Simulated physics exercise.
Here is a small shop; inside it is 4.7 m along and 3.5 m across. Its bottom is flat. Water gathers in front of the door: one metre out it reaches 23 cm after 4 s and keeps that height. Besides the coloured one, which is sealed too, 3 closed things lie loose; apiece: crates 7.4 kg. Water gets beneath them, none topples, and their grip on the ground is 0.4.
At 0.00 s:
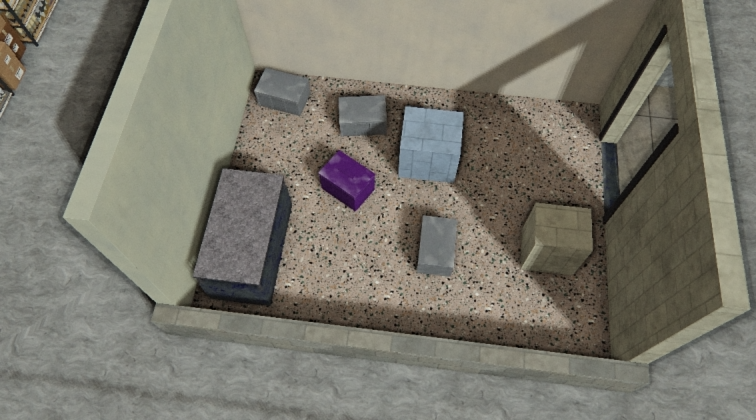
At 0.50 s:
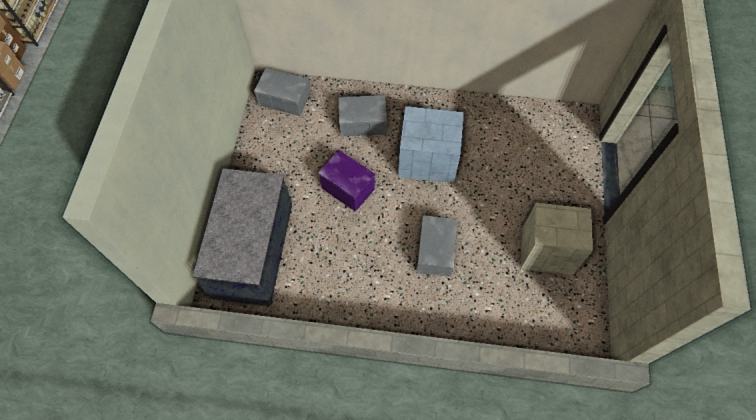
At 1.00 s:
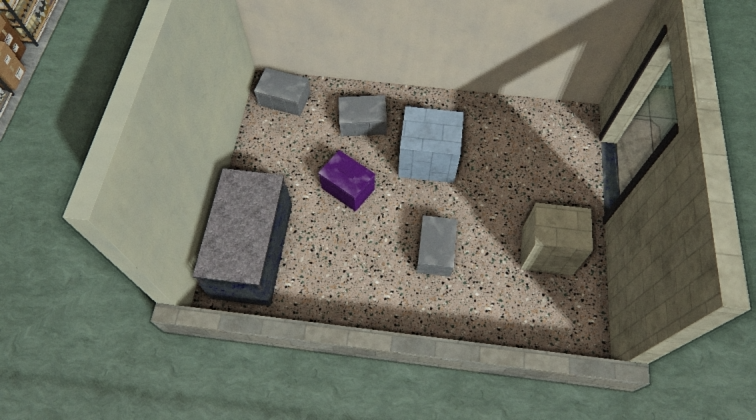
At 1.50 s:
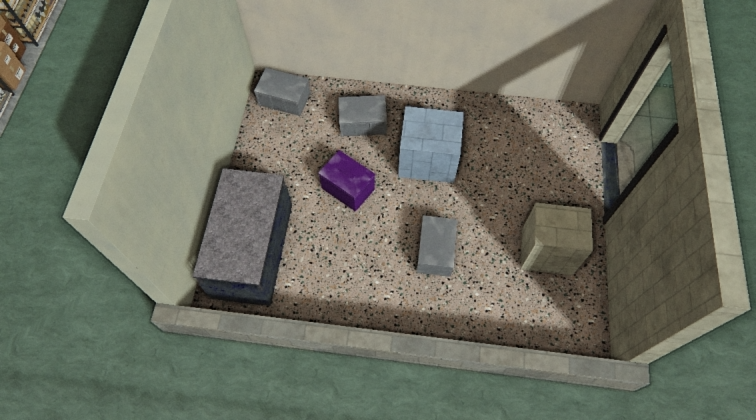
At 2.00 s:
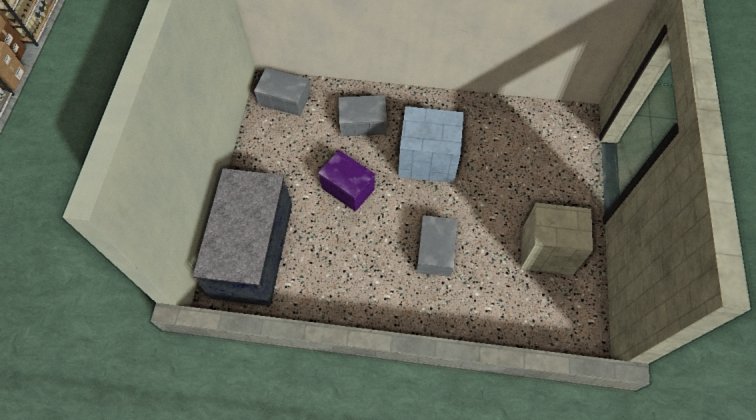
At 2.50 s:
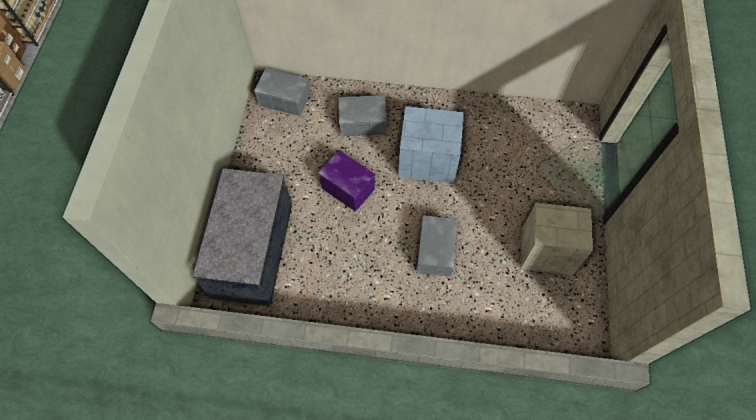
A small roofless shop with pale walls and a speckled floor is seen from high above, through a camera that stays still. A purple chest sits left of centre among grey boxes, a pale blue tiled block, a beige block at right and a large dark-based block at left. Greenish water spreads over the grey ground outside, then creeps slightly in at the right-hand doorway, while every object stays put.
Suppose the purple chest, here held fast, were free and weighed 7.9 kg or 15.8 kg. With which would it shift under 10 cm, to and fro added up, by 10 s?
For it, neither weight holds it.
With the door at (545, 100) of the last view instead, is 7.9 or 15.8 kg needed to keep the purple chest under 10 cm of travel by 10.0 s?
In that case neither weight holds it.
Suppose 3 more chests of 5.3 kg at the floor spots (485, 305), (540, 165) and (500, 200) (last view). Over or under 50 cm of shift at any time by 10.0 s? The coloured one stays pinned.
In turn: Less, over, more.
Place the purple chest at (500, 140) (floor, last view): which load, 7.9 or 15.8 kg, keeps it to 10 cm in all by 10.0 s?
Neither is enough.
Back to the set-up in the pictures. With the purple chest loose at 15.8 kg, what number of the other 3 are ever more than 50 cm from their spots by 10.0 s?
That makes 3.
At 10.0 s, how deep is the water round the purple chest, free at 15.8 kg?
About 9 cm.
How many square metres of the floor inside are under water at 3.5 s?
About 3.0 m2.
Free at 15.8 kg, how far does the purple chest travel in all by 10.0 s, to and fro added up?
About 30 cm.
After 3.5 s the purple chest would be 0 cm from its start with 7.9 kg and 0 cm from its start with 15.8 kg; 0 cm of water round it then.
After 4.5 s the purple chest would be 0 cm from its start with 7.9 kg and 0 cm from its start with 15.8 kg; 0 cm of water round it then.
After 7.0 s the purple chest would be 39 cm from its start with 7.9 kg and 0 cm from its start with 15.8 kg; 4 cm of water round it then.
After 10.0 s the purple chest would be 9 cm from its start with 7.9 kg and 28 cm from its start with 15.8 kg; 9 cm of water round it then.
